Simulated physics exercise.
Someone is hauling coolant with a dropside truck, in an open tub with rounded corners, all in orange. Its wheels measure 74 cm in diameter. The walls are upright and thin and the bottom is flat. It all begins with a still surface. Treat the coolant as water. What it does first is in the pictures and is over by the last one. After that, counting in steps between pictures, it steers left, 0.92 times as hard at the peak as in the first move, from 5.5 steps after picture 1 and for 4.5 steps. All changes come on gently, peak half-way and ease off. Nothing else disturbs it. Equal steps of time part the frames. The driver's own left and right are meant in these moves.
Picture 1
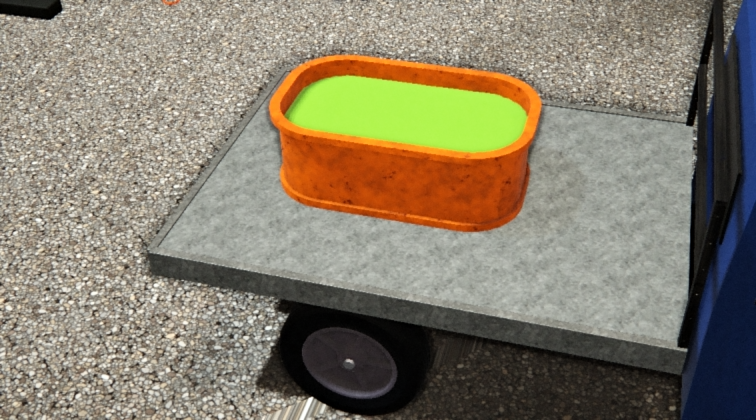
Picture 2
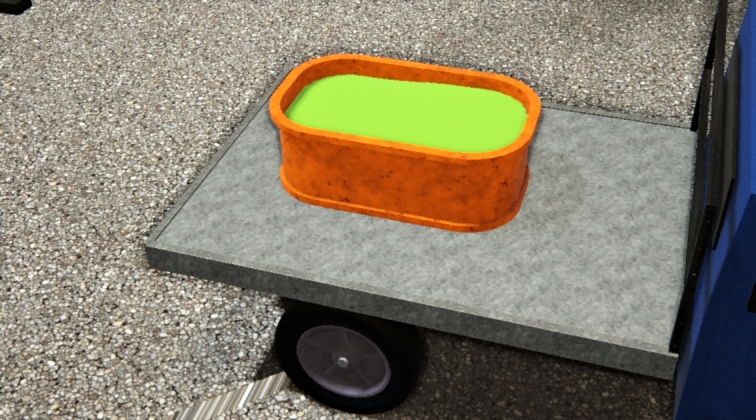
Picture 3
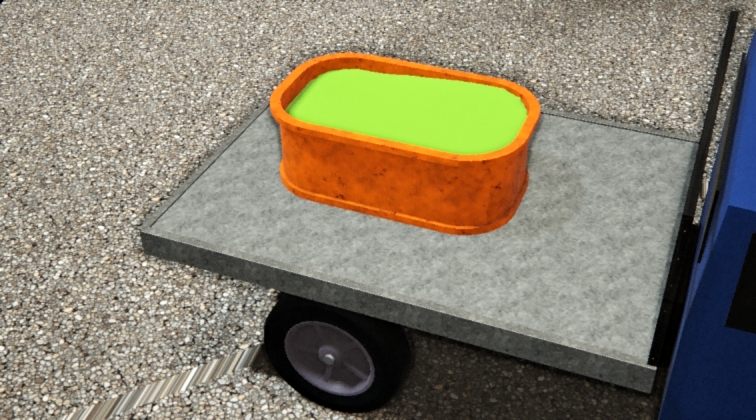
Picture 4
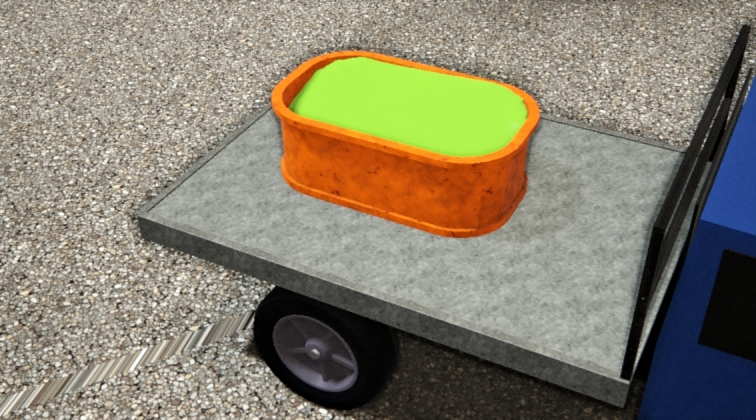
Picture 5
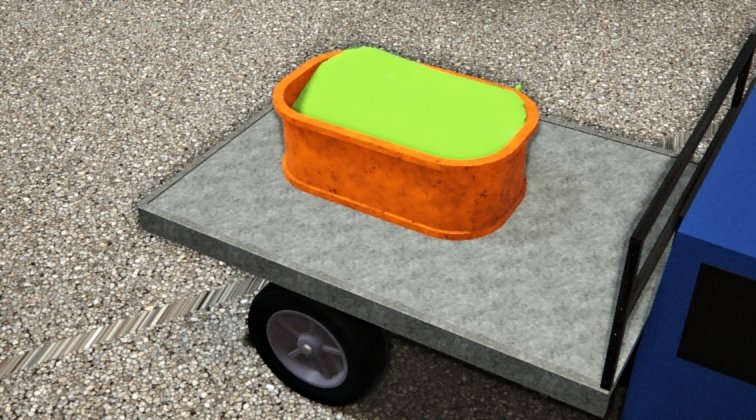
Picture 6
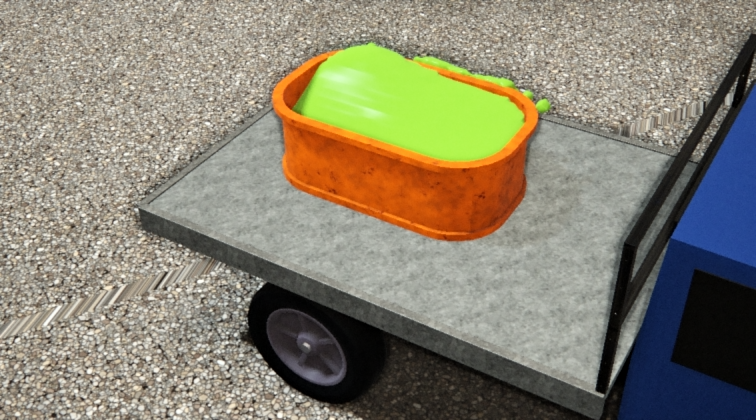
On pebbly ground, an orange tub of bright green liquid sits on the grey flatbed of a blue vehicle, its surface flat at first. As the bed swings slightly and its wheel shifts left, the liquid climbs toward the far side, mounting highest at the back left, and some slops over the far rim.
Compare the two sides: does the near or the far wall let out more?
The near side lets out more.
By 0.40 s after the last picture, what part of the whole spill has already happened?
Some 10 per cent by then.
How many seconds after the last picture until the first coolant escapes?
At about 0.2 s.
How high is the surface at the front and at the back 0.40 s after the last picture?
About 30 cm in front and 34 cm behind.
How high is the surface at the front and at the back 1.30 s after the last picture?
About 28 cm in front and 26 cm behind.
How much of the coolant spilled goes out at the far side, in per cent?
Some 30 per cent of it.
Another 0.40 s on from the last picture, front 30 cm, middle 34 cm, back 34 cm above the floor; the loss stands at 1 per cent, over the far side.
Another 0.80 s on from the last picture, front 31 cm, middle 30 cm, back 29 cm above the floor; the loss stands at 6 per cent, over the near side, a little elsewhere.
Another 1.30 s on from the last picture, front 28 cm, middle 26 cm, back 25 cm above the floor; the loss stands at 7 per cent, over the near side, a little elsewhere.
Another 3.54 s on from the last picture, the loss stands at 10 per cent, mostly over the near side, some over the far side; the far side has passed 3 per cent and the near side 7.
